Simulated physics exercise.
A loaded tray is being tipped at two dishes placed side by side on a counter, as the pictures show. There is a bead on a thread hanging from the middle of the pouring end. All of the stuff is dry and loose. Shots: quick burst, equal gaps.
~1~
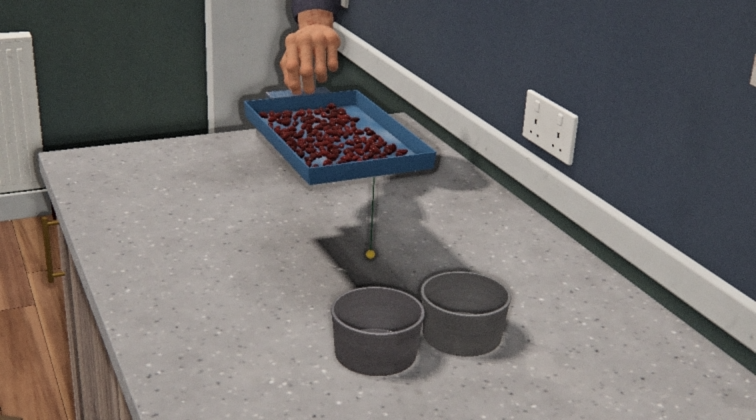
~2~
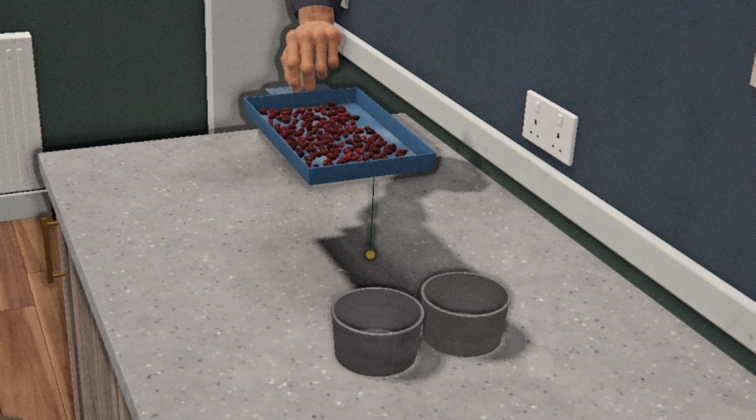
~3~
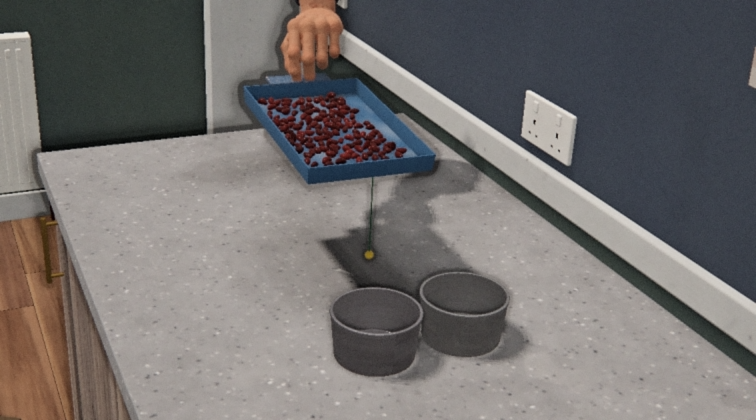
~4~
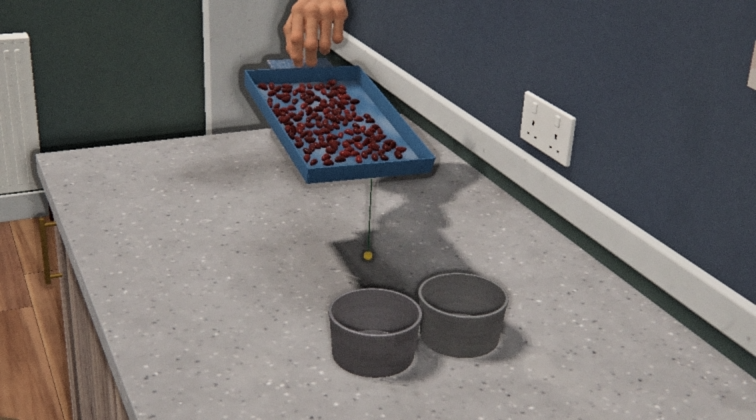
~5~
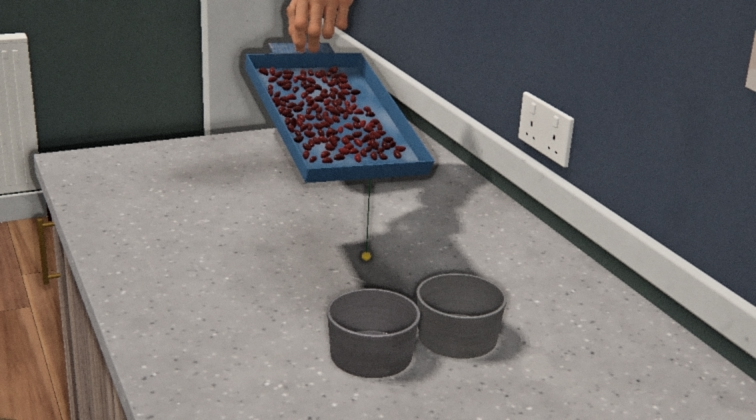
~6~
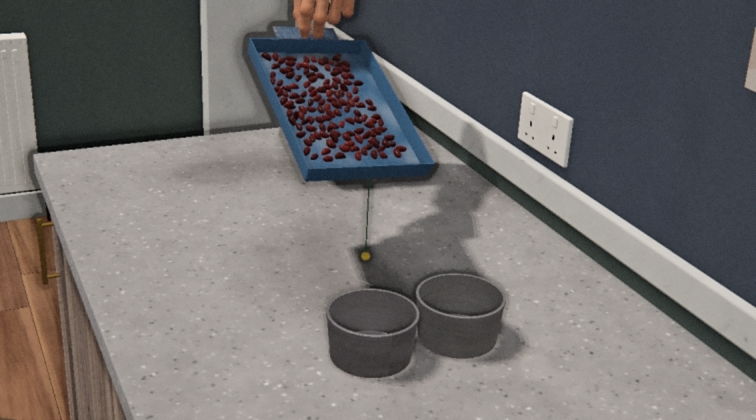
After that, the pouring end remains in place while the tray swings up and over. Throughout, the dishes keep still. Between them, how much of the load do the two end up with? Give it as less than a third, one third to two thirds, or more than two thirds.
By the end the two dishes capture a fair share, a third to two thirds.
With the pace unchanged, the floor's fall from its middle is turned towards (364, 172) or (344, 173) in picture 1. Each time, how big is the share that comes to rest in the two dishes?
Respectively 60 and 40 in a hundred.
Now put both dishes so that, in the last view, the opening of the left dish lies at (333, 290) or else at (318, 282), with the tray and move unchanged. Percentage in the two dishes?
80 %, 50 %.
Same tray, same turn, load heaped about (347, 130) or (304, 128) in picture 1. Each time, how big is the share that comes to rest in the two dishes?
Respectively 30 and 40 in a hundred.
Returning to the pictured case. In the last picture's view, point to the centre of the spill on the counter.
Those pieces end up centred close to (399, 313).
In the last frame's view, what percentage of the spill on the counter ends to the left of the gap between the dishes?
It comes out at roughly 70 percent.
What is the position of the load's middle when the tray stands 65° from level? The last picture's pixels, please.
Mark it at roughly (380, 139) in the final frame.
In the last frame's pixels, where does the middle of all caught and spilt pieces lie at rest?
Somewhere around (416, 327) in the final view.
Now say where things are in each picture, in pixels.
Corners of the pouring end near (310, 167) and (434, 151), level; middle of the load near (326, 137), kidney beans; left dish near (396, 350); right dish near (486, 331); bead on its thread near (370, 254), in the first frame.
Corners of the pouring end near (310, 168) and (434, 152), level; middle of the load near (326, 136), in the second frame.
Corners of the pouring end near (310, 167) and (434, 154), tipped barely, lowest at the right corner; middle of the load near (325, 130), in the third frame.
Corners of the pouring end near (310, 167) and (433, 157), tipped a little, lowest at the right corner; middle of the load near (325, 122), in the fourth frame.
Corners of the pouring end near (309, 168) and (432, 160), tipped clearly, lowest at the right corner; middle of the load near (326, 115), in the fifth frame.
Corners of the pouring end near (310, 167) and (432, 162), tipped clearly, lowest at the right corner; middle of the load near (327, 107); left dish near (391, 352); right dish near (481, 333), in the sixth frame.
Shortly afterwards, tray tipped steeply; the whole lot on the tray.
Next, tray tipped past a quarter turn; the bulk on the tray; a little in the left dish; a little in the right dish; a little outside both; a little in the air.
Some moments later, tray tipped past a quarter turn; near a quarter in the left dish; near a quarter in the right dish; near half outside both; only a few in the air.
In the end, tray tipped past a quarter turn; near a quarter in the left dish; near a quarter in the right dish; near half outside both.
